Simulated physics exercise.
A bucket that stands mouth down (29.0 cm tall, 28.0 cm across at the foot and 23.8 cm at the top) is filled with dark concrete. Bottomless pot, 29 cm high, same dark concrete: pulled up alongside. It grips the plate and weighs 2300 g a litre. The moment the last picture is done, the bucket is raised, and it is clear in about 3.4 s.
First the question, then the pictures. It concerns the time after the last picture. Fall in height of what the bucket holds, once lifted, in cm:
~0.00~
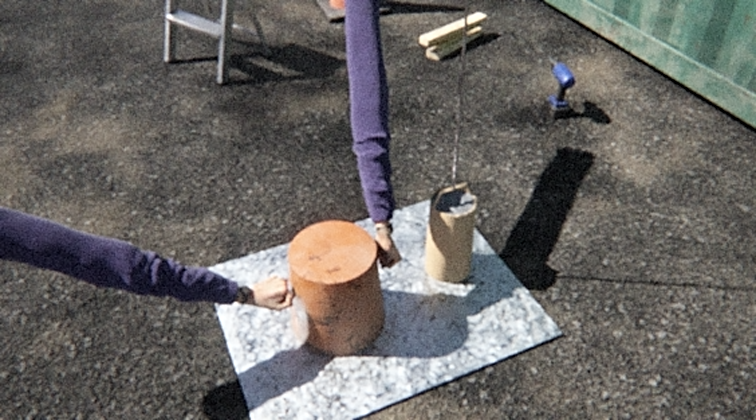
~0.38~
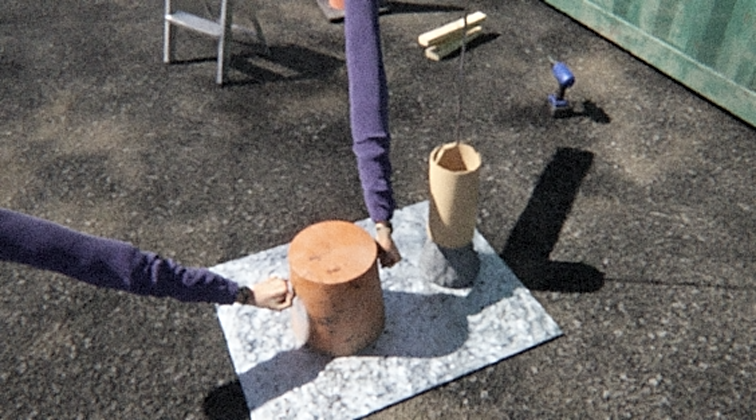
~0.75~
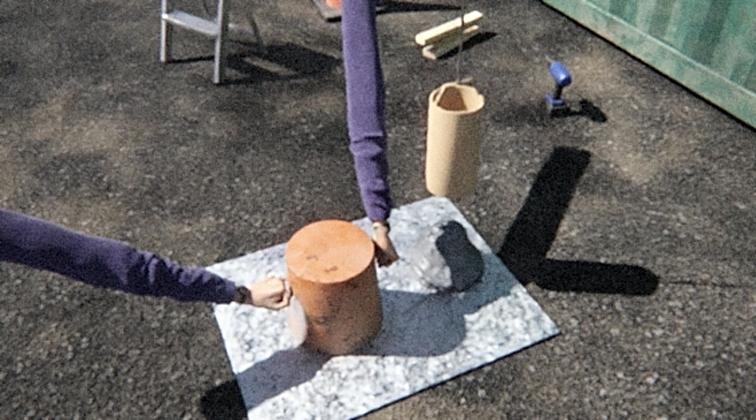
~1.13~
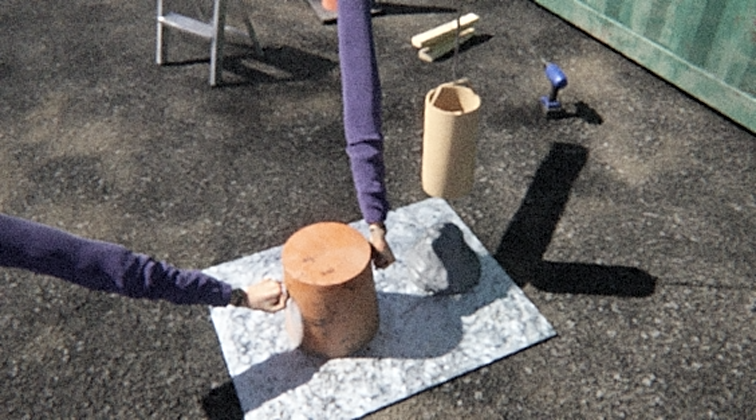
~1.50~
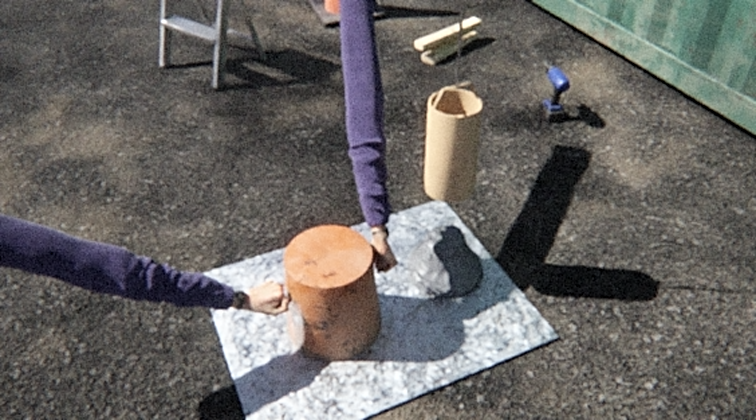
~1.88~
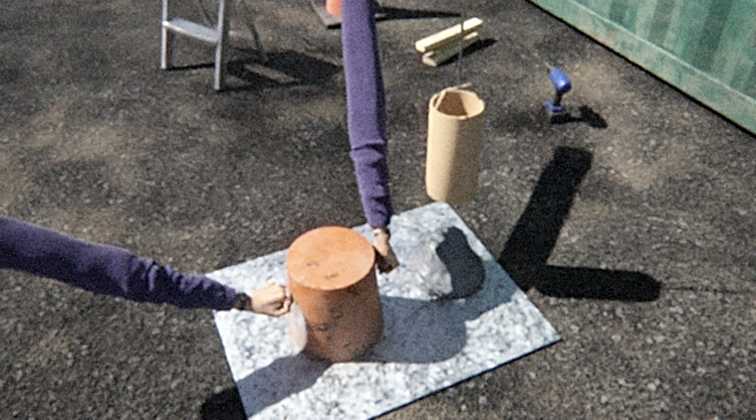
11 cm.
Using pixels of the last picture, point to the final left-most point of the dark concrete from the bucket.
I'd point to somewhere near (266, 330).
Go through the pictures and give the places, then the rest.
The first picture shows middle of the pot's mouth at (453, 201), still down; middle of the bucket's top at (332, 251), not yet moved.
The second picture shows middle of the pot's mouth at (456, 159), raised 16 cm; middle of the bucket's top at (333, 251), not yet moved.
The third picture shows middle of the pot's mouth at (457, 100), raised 35 cm; the heap from the pot 15 cm high and 25 cm wide, top at (448, 233); middle of the bucket's top at (330, 251), not yet moved.
The fourth picture shows middle of the pot's mouth at (453, 100), raised 36 cm; the heap from the pot 15 cm high and 25 cm wide, top at (444, 235); middle of the bucket's top at (326, 253), not yet moved.
The fifth picture shows middle of the pot's mouth at (455, 103), raised 36 cm; the heap from the pot 15 cm high and 25 cm wide, top at (446, 238); middle of the bucket's top at (328, 256), not yet moved.
The sixth picture shows middle of the pot's mouth at (457, 105), raised 36 cm; the heap from the pot 15 cm high and 25 cm wide, top at (448, 239); middle of the bucket's top at (330, 257), not yet moved.
By 2.7 s, the bucket is up 6.5 cm; the dark concrete has come down 3.2 cm to 26 cm and is 32 cm wide.
By 3.6 s, the bucket is up 18 cm; the dark concrete has come down 11 cm to 18 cm and is 43 cm wide.
By 4.4 s, the bucket is up 29 cm; the dark concrete has come down 11 cm to 18 cm and is 43 cm wide.
By 5.4 s, the bucket is clear; the dark concrete has come down 11 cm to 18 cm and is 43 cm wide.
By 6.0 s, at rest, the bucket is clear; the dark concrete has come down 11 cm to 18 cm and is 43 cm wide.
